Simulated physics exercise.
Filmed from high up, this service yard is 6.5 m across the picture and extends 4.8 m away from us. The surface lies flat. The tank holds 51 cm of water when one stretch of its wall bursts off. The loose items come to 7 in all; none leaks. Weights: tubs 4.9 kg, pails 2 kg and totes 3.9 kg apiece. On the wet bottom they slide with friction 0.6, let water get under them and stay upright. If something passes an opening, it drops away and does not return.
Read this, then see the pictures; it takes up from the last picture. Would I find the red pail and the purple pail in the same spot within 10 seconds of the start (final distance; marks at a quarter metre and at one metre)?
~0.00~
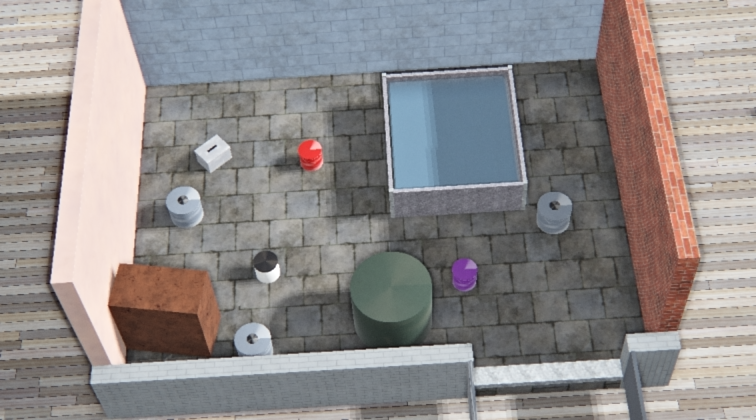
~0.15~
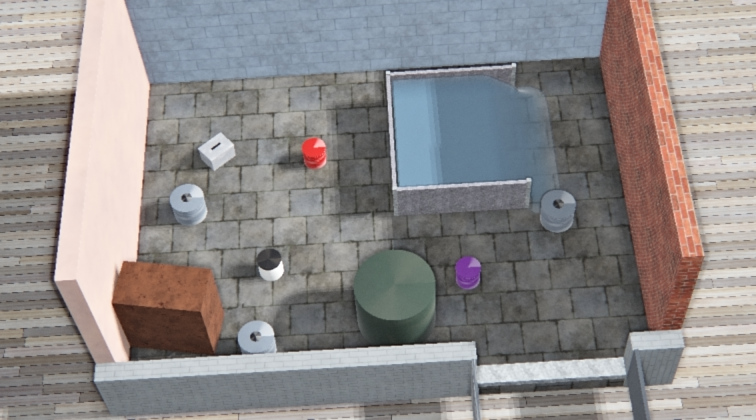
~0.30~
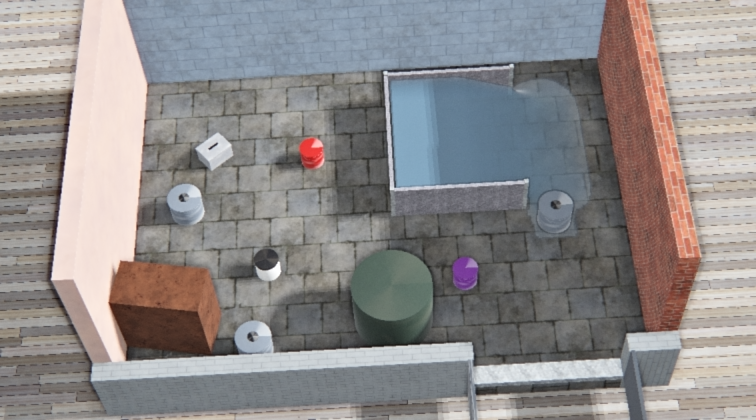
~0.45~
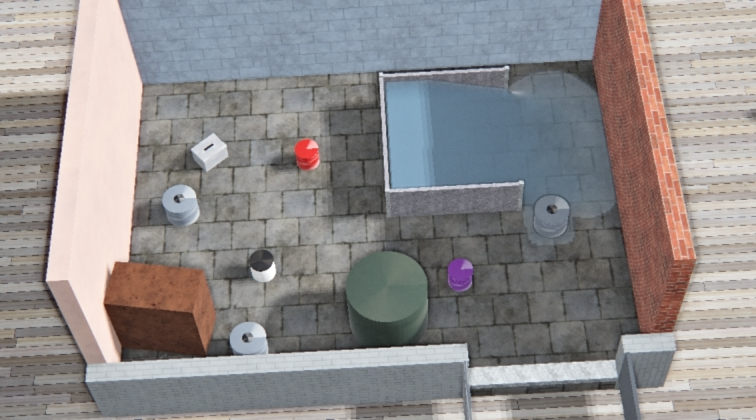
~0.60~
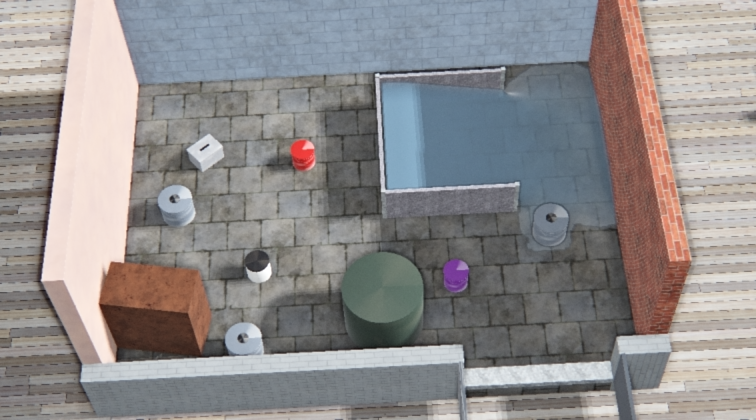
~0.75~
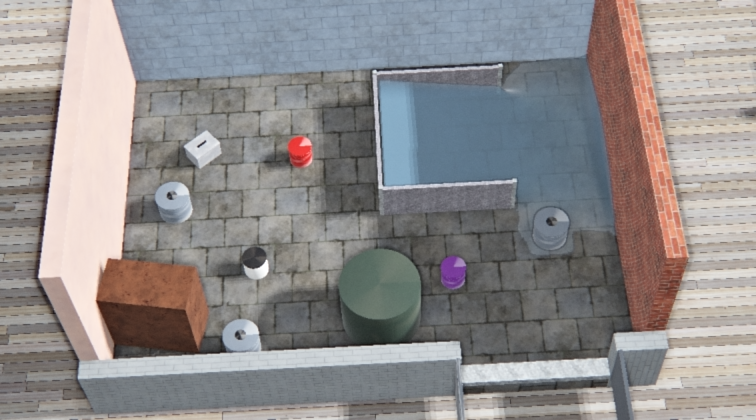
By the end, the red pail remains about where it was, while the purple pail drifts a little.
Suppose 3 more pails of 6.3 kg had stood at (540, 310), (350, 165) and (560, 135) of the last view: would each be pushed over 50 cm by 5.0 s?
Note, same order as listed: Beyond the limit, inside the limit, beyond the limit.
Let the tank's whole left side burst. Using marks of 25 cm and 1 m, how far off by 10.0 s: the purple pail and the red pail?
First the purple pail: It is carried a long way; as for the red pail, it is carried a long way.
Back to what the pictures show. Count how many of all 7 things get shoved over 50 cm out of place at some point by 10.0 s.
My count gives 4.
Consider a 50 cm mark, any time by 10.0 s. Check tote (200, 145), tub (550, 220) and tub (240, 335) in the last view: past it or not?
The first topped the threshold, the second topped the threshold, and the third never reached the threshold.
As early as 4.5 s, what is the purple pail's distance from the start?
Around 30 cm from the start by that time.
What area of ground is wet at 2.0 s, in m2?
About 10.0 m2 is covered.
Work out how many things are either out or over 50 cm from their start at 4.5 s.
The number I get is 1.
After 2.0 s the red pail is near (300, 146), 0.0 m from its start, aground; the purple pail is near (453, 267), 0.0 m from its start, aground; 0 of 7 are out; 0 afloat.
After 4.5 s the red pail is near (300, 146), 0.0 m from its start, aground; the purple pail is near (432, 271), 0.3 m from its start, aground; 0 of 7 are out; 0 afloat.
After 7.0 s the red pail is near (300, 146), 0.0 m from its start, aground; the purple pail is near (432, 271), 0.3 m from its start, aground; 0 of 7 are out; 1 afloat.
After 10.0 s the red pail is near (300, 146), 0.0 m from its start, aground; the purple pail is near (424, 255), 0.4 m from its start, aground; 0 of 7 are out; 1 afloat.
